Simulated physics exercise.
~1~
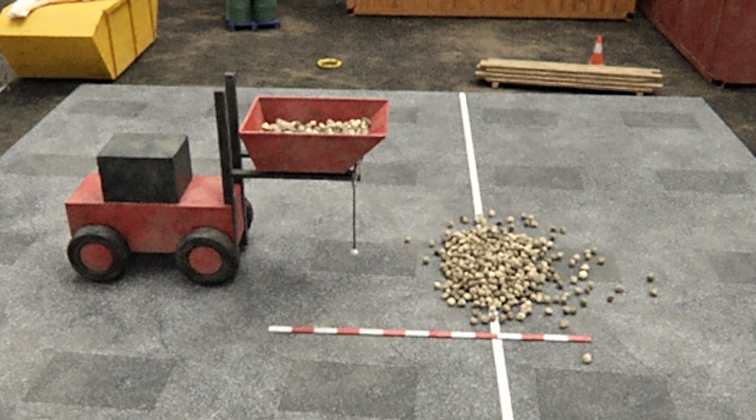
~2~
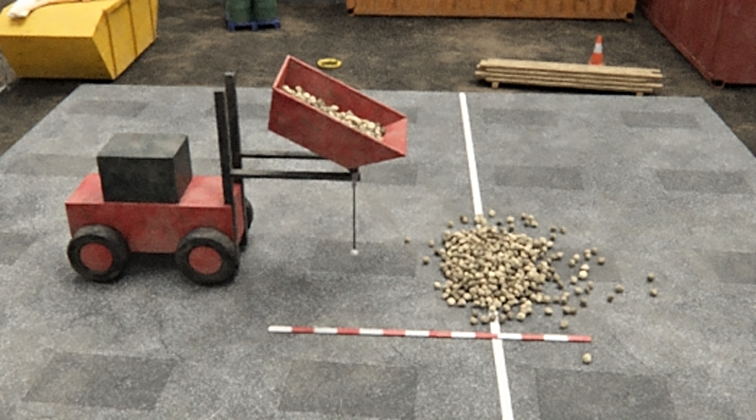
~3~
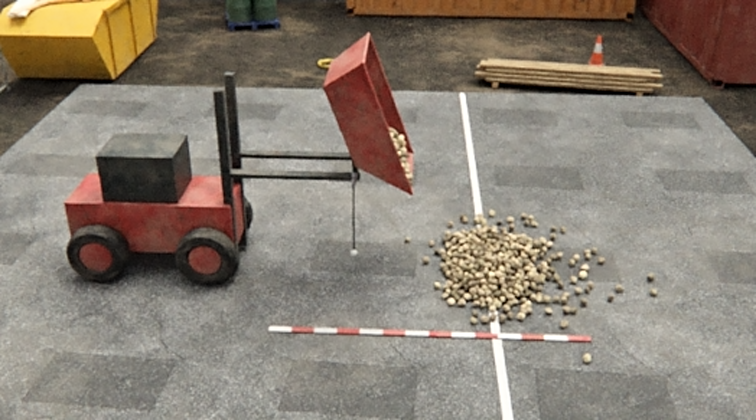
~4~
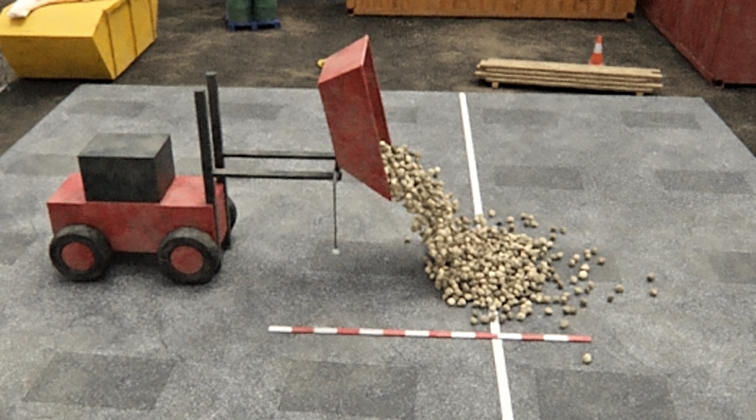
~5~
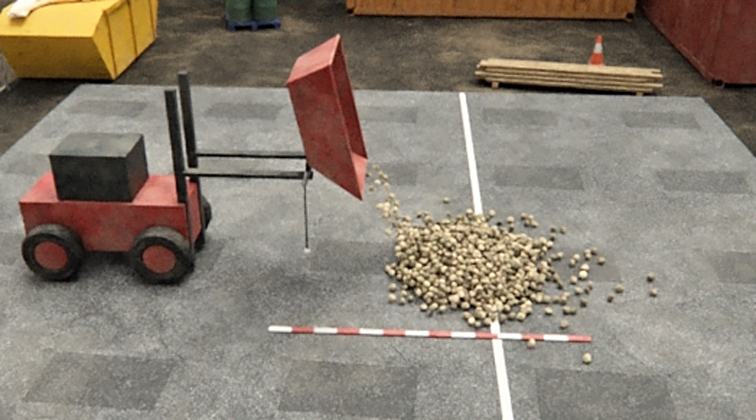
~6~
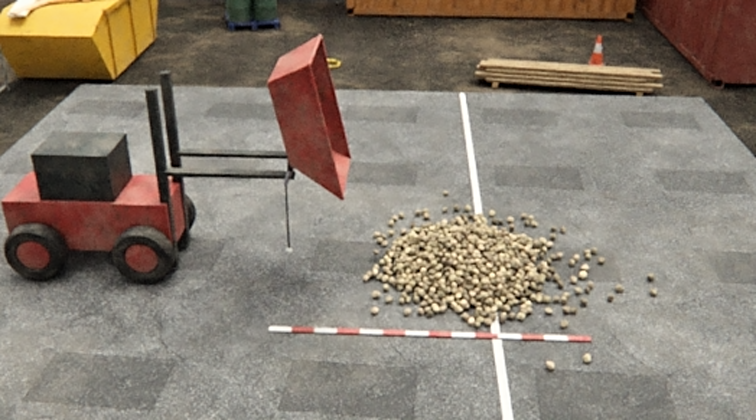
On grey paving, a red forklift tips stones onto a pile while backing left.
